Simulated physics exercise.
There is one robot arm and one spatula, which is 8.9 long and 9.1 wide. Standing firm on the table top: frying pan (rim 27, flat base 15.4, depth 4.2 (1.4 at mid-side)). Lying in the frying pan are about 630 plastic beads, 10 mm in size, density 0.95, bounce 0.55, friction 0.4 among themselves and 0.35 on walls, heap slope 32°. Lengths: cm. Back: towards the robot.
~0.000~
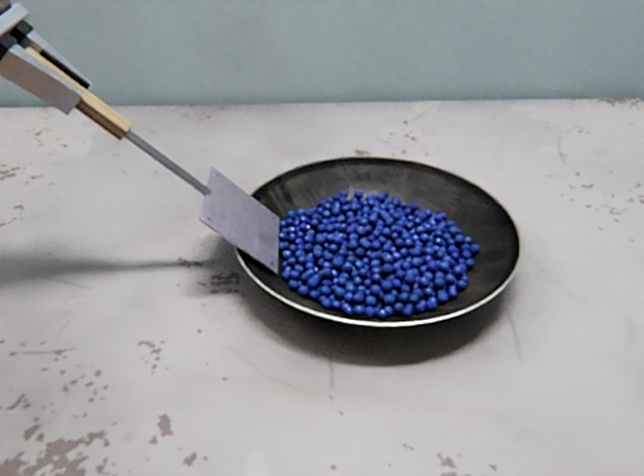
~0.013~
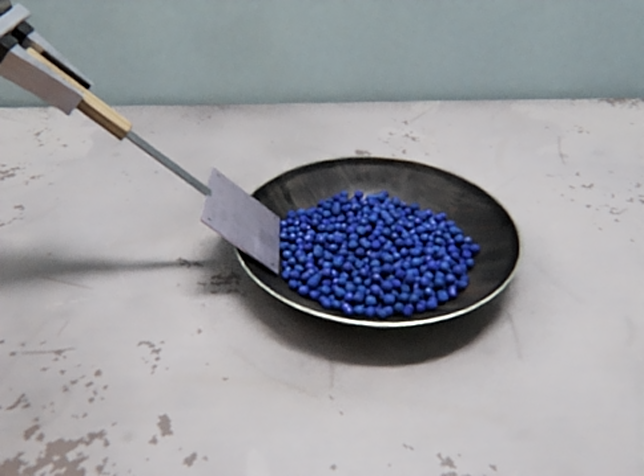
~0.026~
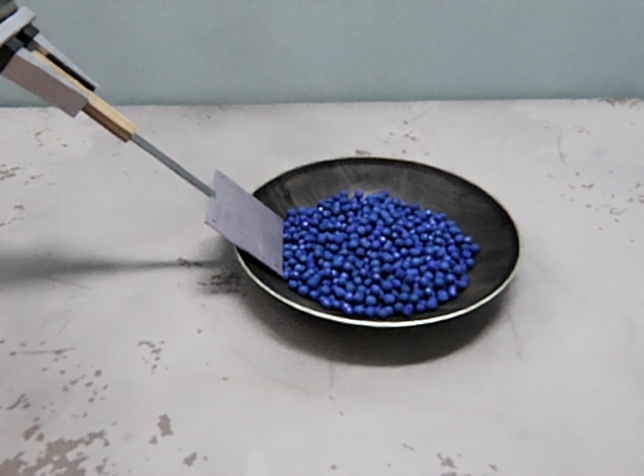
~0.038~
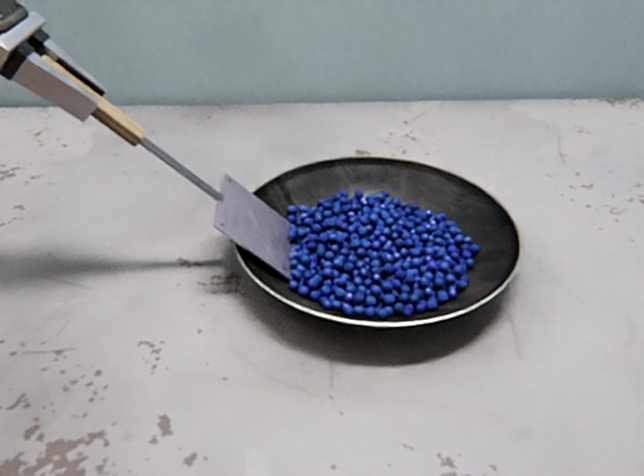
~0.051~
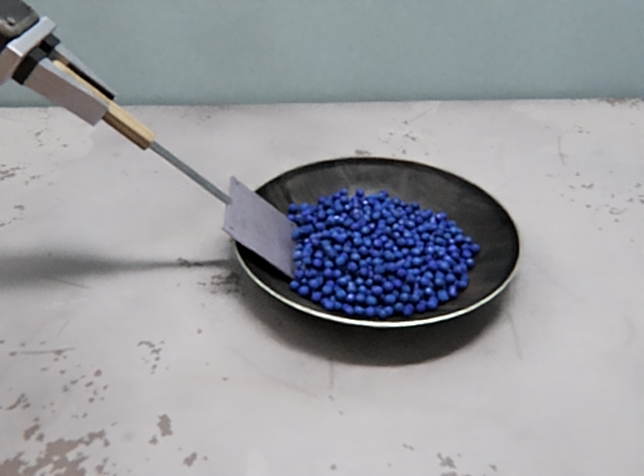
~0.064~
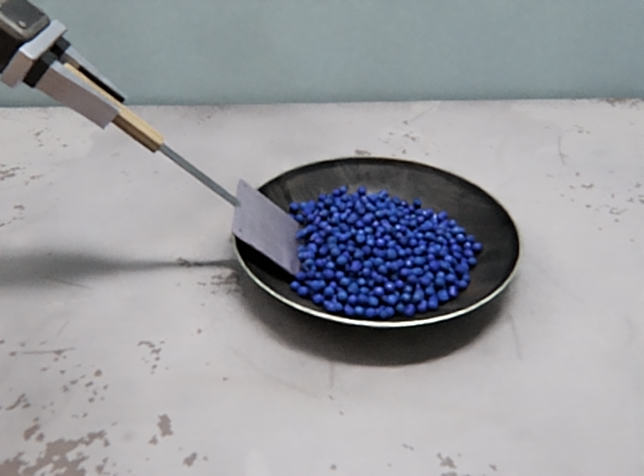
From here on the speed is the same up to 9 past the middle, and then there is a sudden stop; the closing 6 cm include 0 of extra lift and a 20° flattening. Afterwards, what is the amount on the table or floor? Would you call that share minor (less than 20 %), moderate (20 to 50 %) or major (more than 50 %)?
I would call it minor.
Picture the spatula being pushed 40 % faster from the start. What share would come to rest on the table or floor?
I'd expect near 15 per cent.
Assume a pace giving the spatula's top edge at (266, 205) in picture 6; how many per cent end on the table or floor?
Share: Roughly 25 %.
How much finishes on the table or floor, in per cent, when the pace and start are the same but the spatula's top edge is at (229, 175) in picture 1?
About 10 per cent.
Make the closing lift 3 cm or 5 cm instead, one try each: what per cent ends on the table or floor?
Estimates, in order: 10 % then 10 %.
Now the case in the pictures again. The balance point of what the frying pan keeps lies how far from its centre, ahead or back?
It sits near 4.5 centimetres ahead of centre.
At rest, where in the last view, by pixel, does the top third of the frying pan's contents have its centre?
Pixel estimate: About (473, 226).
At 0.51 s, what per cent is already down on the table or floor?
It works out to about 10 in a hundred.
After 0.16 s, sloping 45°, highest piece 4 above the table; 626 in the frying pan.
After 0.26 s, sloping 39°, highest piece 4 above the table; 626 in the frying pan.
After 0.51 s, sloping 25°, highest piece 6 above the table; 547 in the frying pan, 78 on the table or floor, 1 on the blade or in flight.
After 1.56 s, sloping 25°, highest piece 5 above the table; 542 in the frying pan, 84 on the table or floor.
In the end, 542 in the frying pan, 84 on the table or floor. That is 13 % on the table or floor.
